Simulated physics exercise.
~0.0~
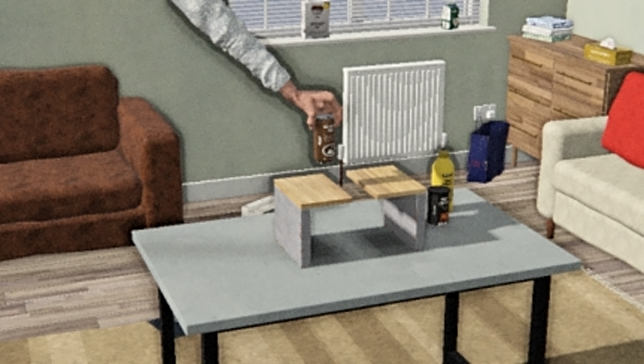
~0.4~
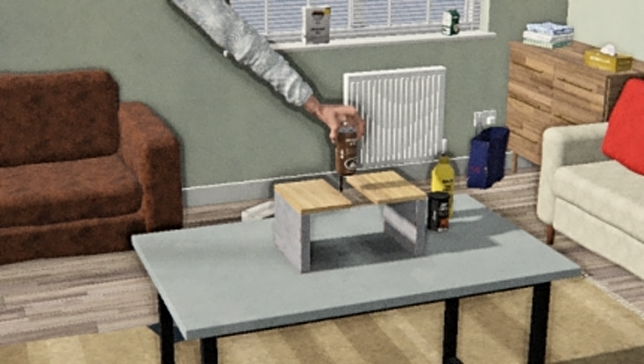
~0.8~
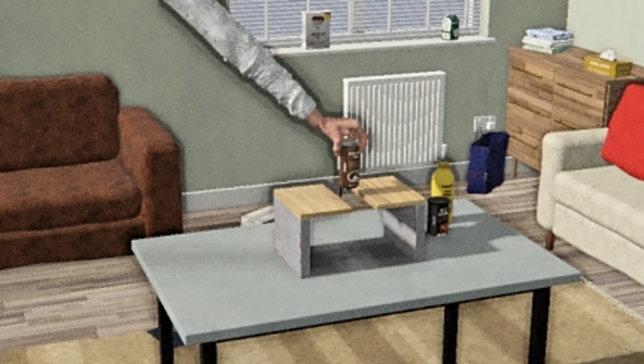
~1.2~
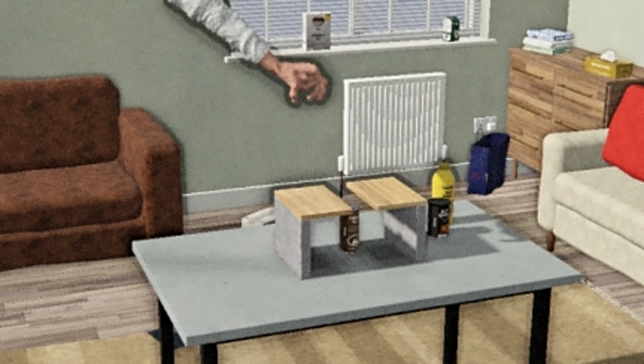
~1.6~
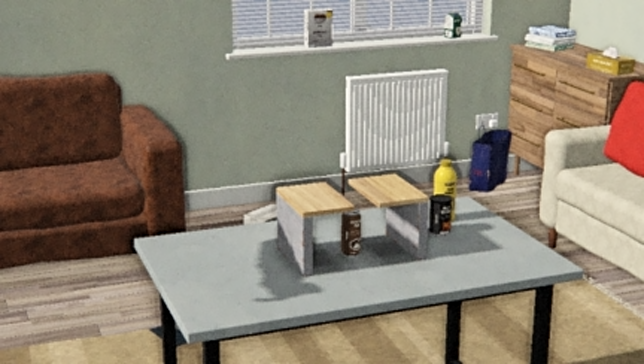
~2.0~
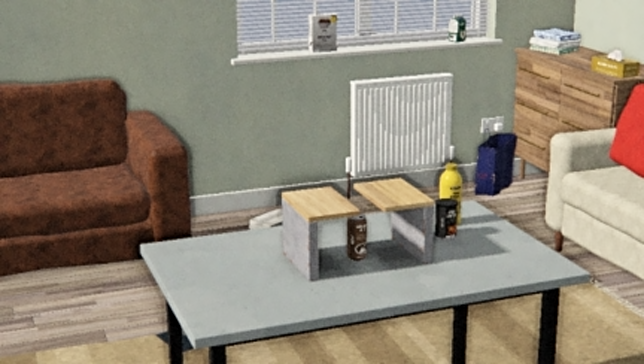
In a living room with a brown sofa on the left and a cream one on the right, a slightly swaying view looks down on a grey table before a white radiator. On the table stands a grey stand with two wooden top boards and a gap between them, with a yellow bottle and a black tin on its right. A hand reaching from the upper left holds an upright brown can, moves it right over the gap and lowers it. The hand lets go, and the can drops through as the arm withdraws. The can ends upright beneath the gap, the bottle and tin unmoved.
